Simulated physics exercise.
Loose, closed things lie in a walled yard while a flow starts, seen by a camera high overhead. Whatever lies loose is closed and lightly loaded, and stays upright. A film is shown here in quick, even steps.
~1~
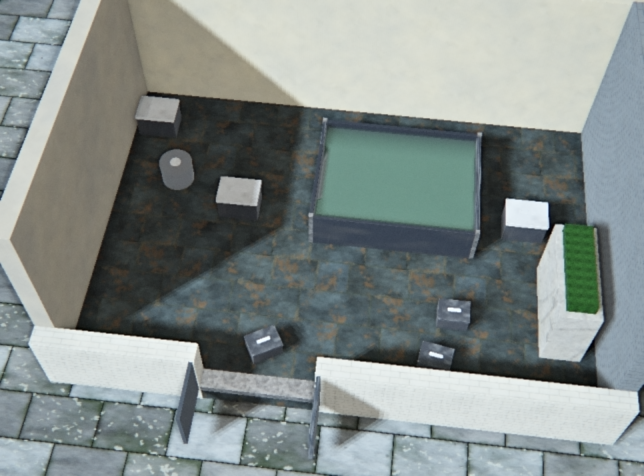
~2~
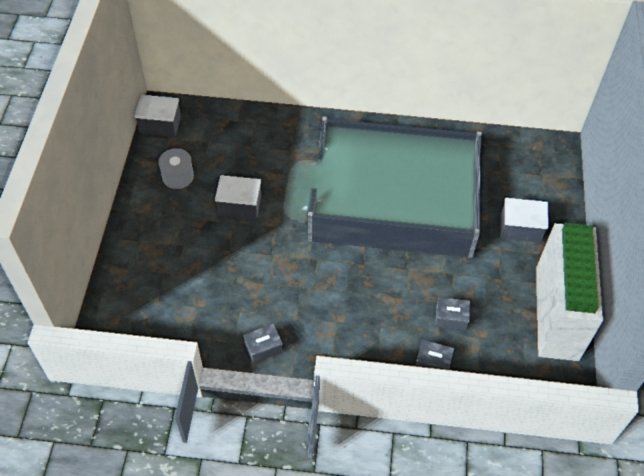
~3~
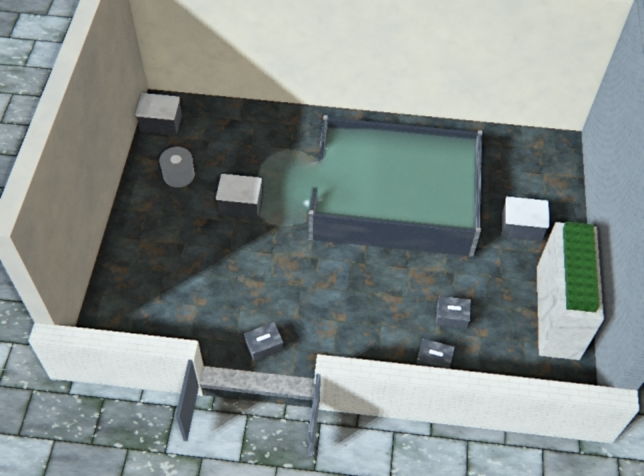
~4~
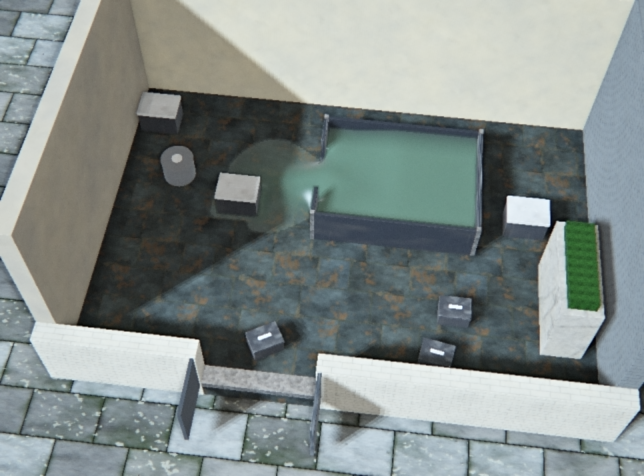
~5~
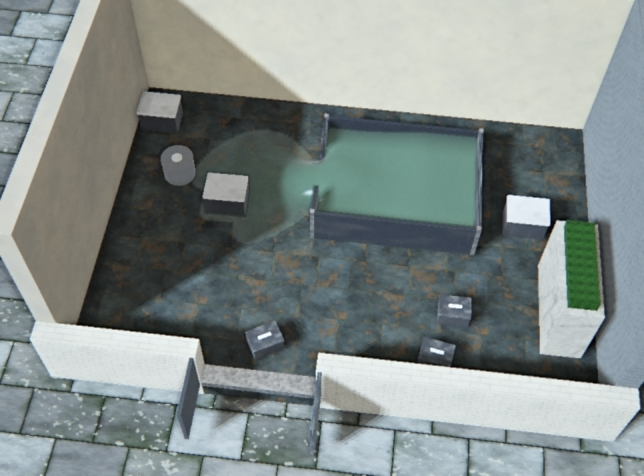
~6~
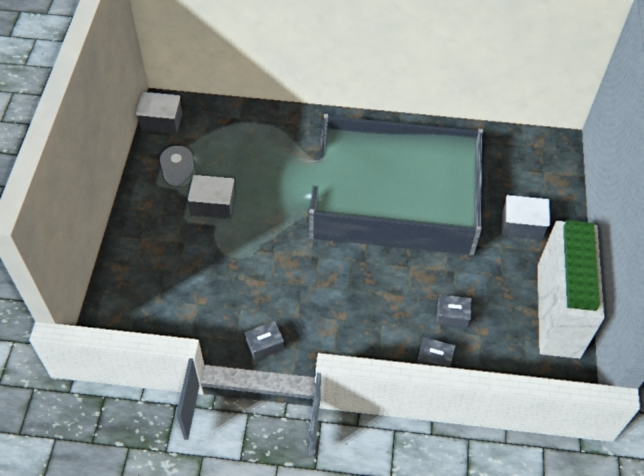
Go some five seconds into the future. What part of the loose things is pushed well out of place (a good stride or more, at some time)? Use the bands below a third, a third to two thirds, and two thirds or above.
It falls a third to two thirds.
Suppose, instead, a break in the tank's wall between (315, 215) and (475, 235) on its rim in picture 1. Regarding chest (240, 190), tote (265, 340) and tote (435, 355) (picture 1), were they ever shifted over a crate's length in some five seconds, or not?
First below the mark, then over the mark, then over the mark.
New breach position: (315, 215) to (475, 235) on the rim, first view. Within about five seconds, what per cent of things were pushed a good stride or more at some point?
About 60 per cent.
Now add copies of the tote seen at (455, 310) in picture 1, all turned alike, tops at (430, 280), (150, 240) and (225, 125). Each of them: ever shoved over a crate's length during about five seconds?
In sequence: Hardly budges; knocked well away; knocked well away.
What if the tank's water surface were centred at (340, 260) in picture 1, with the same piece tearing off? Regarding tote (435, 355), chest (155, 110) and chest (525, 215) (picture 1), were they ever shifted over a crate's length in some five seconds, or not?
In order: Remained close by, went well off, remained close by.
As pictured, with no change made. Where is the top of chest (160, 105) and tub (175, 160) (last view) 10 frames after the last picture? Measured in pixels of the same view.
Roughly (165, 77), then (136, 155).
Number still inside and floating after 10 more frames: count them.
Tally: 2.
A moment on, 1 of 7 are well off their spots; 0 afloat.
Next, 2 of 7 are well off their spots; 2 afloat.
Later, 1 of 7 are well off their spots; 3 afloat.
In the end, 4 of 7 are well off their spots, and 4 have been at some point; 2 afloat.
